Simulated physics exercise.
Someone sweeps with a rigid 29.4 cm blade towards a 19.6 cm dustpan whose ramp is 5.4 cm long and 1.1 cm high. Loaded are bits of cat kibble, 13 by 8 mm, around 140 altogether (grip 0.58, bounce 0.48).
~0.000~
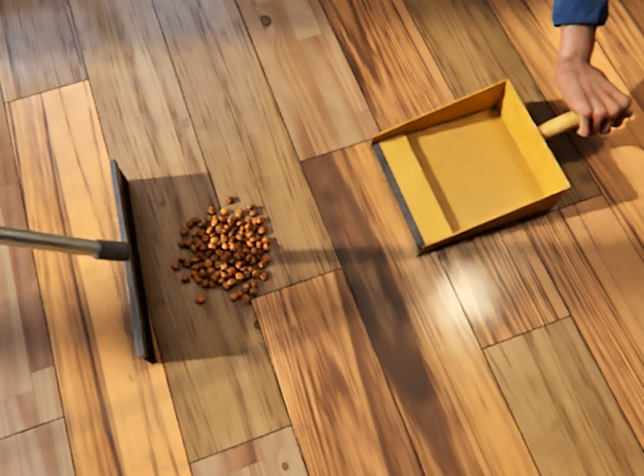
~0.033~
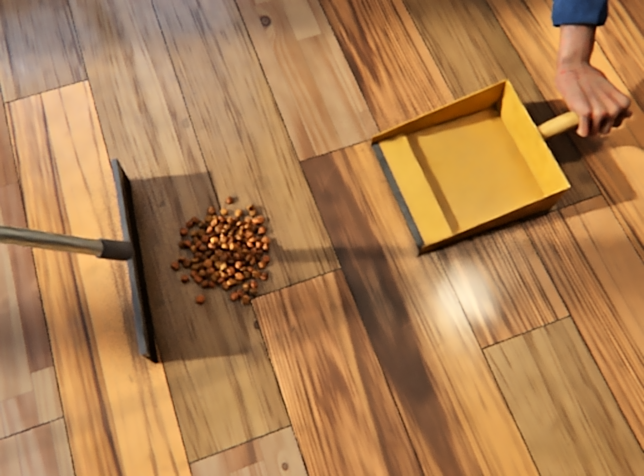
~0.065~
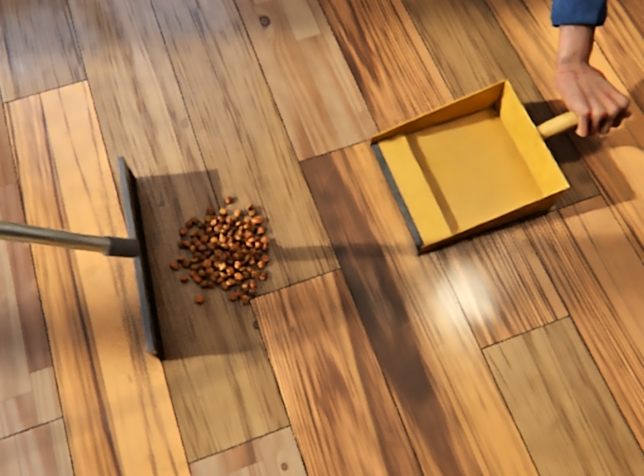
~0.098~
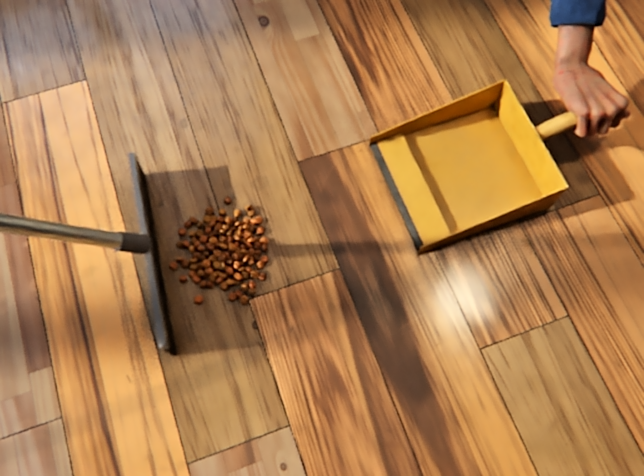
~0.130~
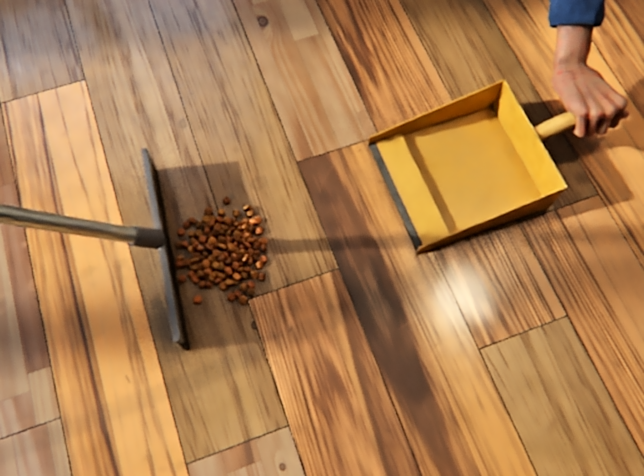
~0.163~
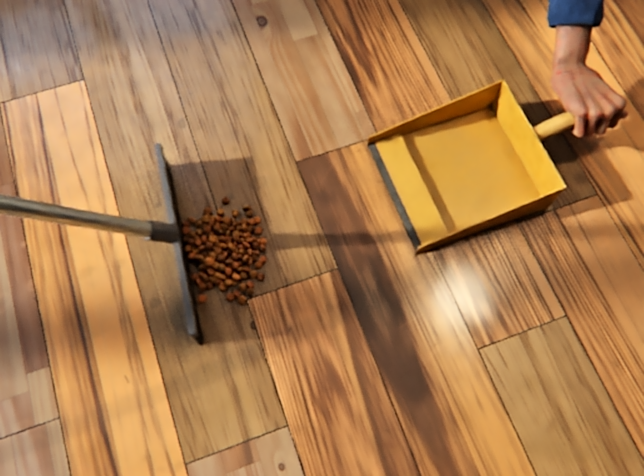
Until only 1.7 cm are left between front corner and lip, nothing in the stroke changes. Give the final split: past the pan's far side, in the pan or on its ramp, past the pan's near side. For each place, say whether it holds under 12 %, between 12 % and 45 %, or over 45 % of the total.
One by one: Far side: A low share; pan: A medium share; near side: A low share.
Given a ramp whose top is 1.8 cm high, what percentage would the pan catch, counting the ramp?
With that ramp, near 30 per cent.
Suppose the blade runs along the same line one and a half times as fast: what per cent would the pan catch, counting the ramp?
It would be around 40 per cent.
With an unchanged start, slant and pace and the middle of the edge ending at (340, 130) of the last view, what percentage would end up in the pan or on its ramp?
I'd expect around 10 per cent.
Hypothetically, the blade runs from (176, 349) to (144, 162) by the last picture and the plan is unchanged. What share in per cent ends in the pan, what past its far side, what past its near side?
Pan 40, far 0, near 15.
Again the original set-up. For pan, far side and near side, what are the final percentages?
Far: 5; pan: 40; near: 5 (percent).
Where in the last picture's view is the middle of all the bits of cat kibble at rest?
I'd say roughly (388, 193).
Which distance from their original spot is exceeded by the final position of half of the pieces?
Roughly 28 cm.
Then, at 0.39 s, middle of the blade 17 cm from the lip; 0 % over the lip, far side 0 %, near side 5 %.
After 0.53 s, middle of the blade 8 cm from the lip; 0 % over the lip, far side 0 %, near side 5 %.
After 0.81 s, middle of the blade 3 cm from the lip; 40 % over the lip, far side 5 %, near side 5 %.
At rest (1.3 s), far side 5 %, pan 40 %, near side 5 %, in front of the lip or behind the blade 50 %.
